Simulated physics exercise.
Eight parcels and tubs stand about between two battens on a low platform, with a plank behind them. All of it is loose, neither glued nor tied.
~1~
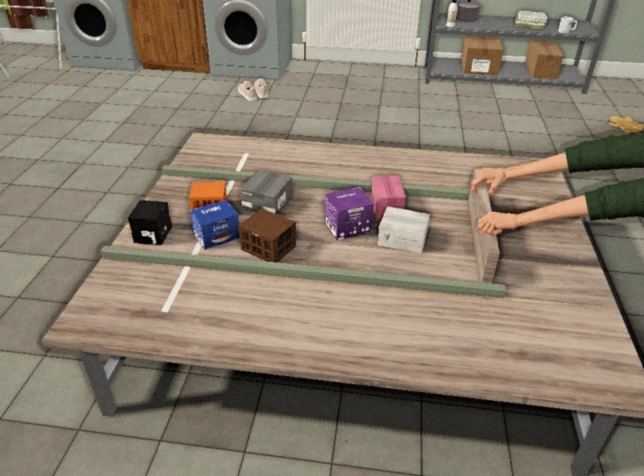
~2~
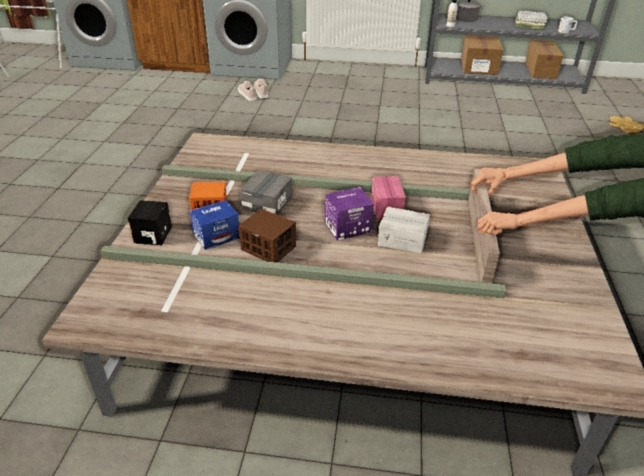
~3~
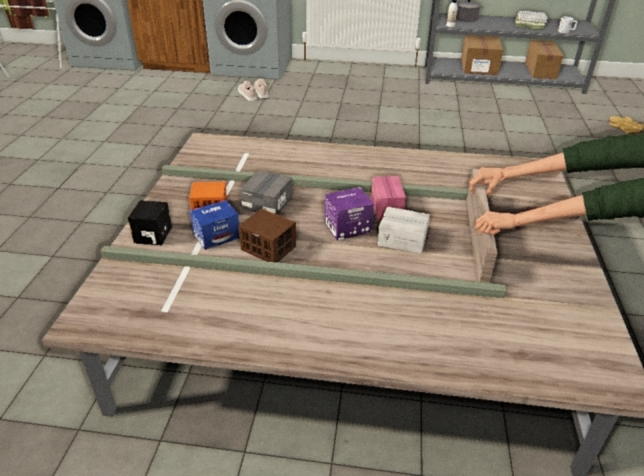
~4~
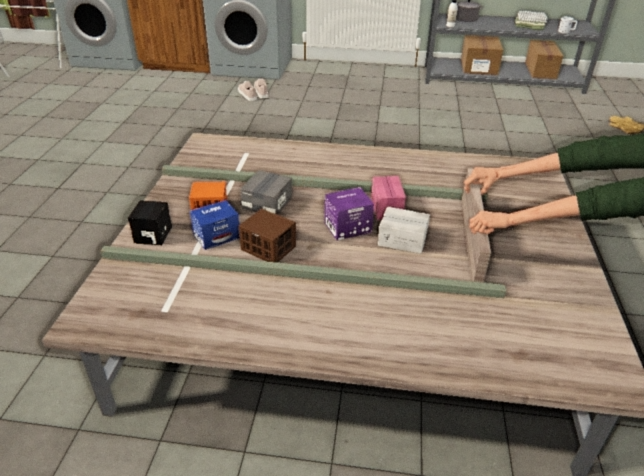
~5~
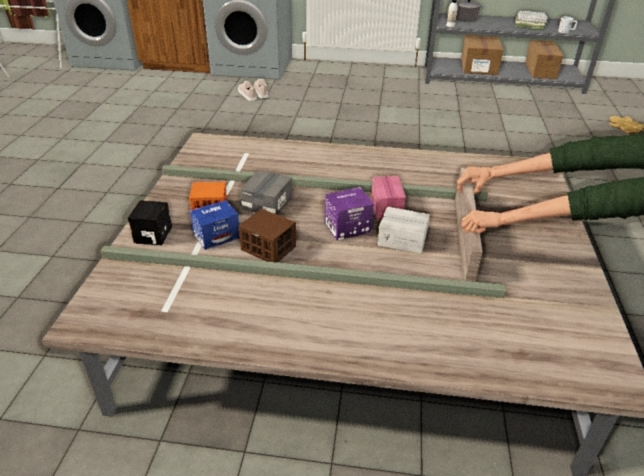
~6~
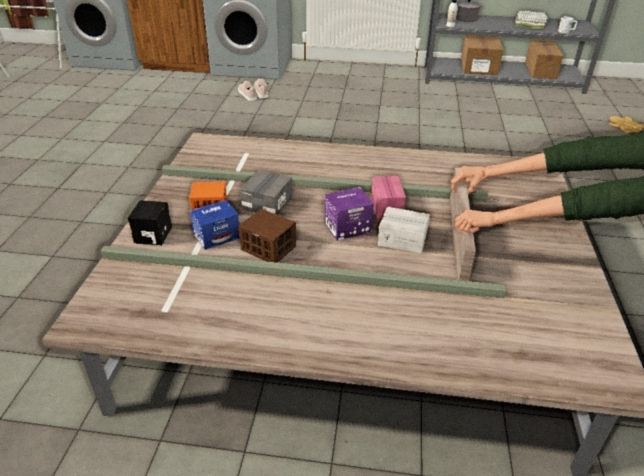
On a wooden platform, two hands slide a plank slightly left behind eight still parcels.
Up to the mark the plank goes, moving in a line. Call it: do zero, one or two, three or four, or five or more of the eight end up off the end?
One or two end up off it.
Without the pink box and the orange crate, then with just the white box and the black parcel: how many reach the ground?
You'd count 1 the first time and 0 the second time.
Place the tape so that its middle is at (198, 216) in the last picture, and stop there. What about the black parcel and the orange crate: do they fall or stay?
Here's how it goes: The black parcel goes down, and the orange crate goes down.
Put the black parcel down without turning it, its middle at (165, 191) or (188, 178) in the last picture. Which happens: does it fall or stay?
In that order, it is pushed off; is pushed off.
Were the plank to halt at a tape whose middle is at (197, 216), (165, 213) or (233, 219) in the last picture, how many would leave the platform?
First 2, then 5, then 0.
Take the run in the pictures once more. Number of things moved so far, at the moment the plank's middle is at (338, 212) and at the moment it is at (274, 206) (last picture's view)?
Counts: 4 / 7.
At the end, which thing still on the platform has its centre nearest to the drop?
The orange crate ends nearest.
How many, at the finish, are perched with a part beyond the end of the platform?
Tally: 1.
Early on, none off yet; black parcel at rest near (151, 223); orange crate at rest near (209, 200); blue box at rest near (216, 225).
Finally, the number that fall off is one or two; lost, black parcel.
